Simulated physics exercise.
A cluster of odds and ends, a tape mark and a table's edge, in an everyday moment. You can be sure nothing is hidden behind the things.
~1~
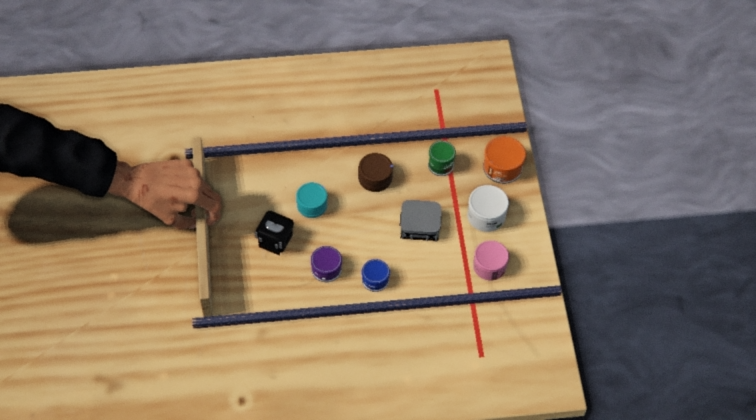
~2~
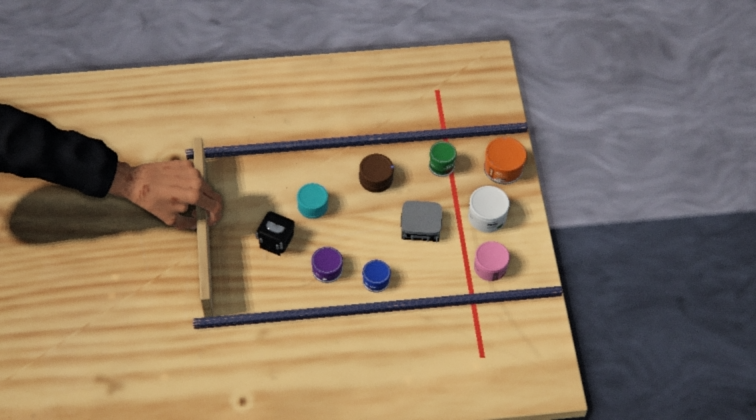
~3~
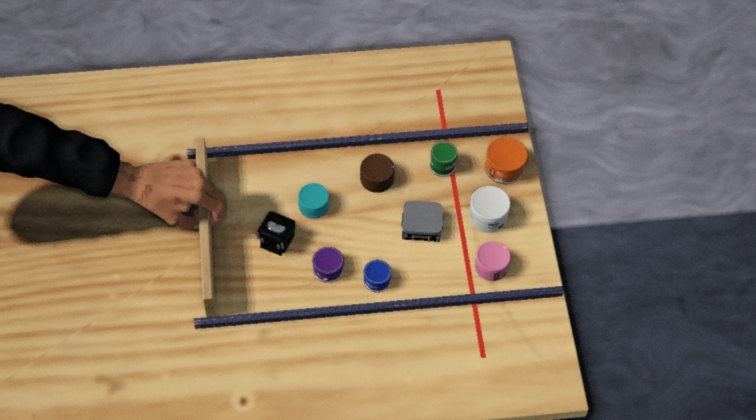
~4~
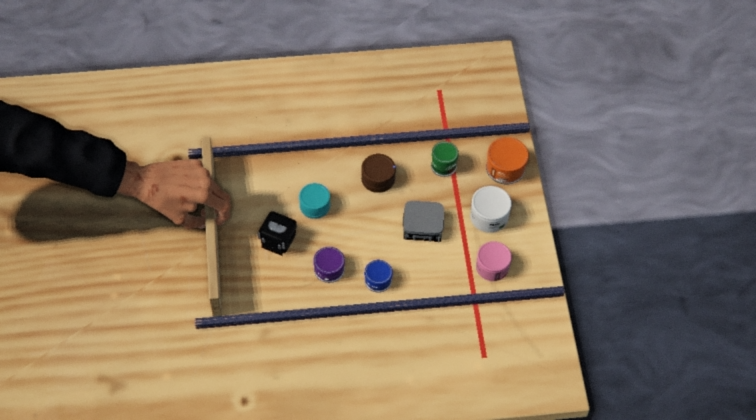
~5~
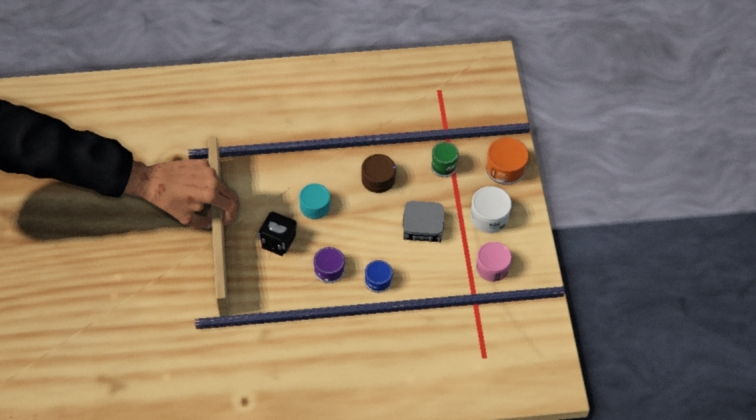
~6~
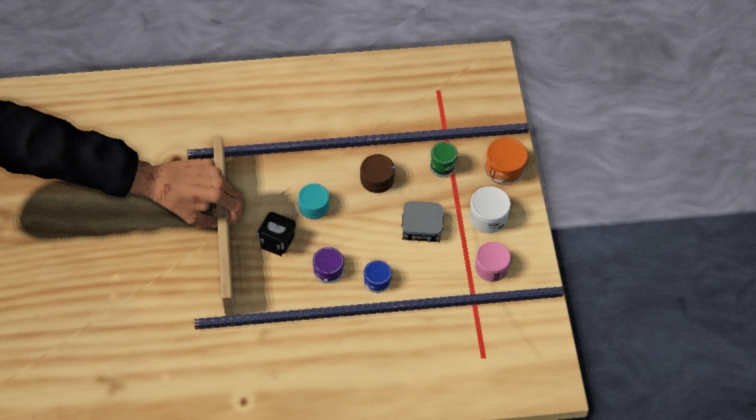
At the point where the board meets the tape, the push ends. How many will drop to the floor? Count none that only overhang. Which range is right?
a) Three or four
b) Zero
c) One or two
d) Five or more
(b) Zero.
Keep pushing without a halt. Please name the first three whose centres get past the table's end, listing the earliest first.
Order, earliest first: White tub, orange tin, grey case.
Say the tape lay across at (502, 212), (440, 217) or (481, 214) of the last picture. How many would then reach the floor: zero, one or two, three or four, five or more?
First 3 or 4, then none, then just one or two.
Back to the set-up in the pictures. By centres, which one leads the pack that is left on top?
The one you want is the white tub.
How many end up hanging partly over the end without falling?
Count: 1.
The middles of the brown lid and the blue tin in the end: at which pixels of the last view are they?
The first ends close to (467, 157), the second close to (484, 276).
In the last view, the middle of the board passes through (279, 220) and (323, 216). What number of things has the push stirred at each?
1 and 3.
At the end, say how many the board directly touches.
At rest, 5 are in contact.
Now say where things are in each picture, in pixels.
The first picture shows orange tin (504, 160); white tub (488, 209); pink tub (491, 261); board (202, 225); tape (458, 215).
The second picture shows white tub (488, 210); brown lid (376, 173).
The third picture shows pink tub (492, 262); green tin (444, 159).
The fourth picture shows orange tin (507, 161); blue tin (378, 276).
The fifth picture shows white tub (491, 210); turquoise lid (315, 201).
The sixth picture shows orange tin (506, 161); white tub (490, 210); pink tub (493, 262); board (224, 225); tape (460, 216).
Soon after, none off yet; orange tin at rest near (506, 161); white tub at rest near (490, 210); pink tub at rest near (493, 262).
After that, none off yet; orange tin at rest near (506, 161); white tub displaced a little near (511, 208); pink tub at rest near (493, 262).
In the end, the number that fall off is zero.
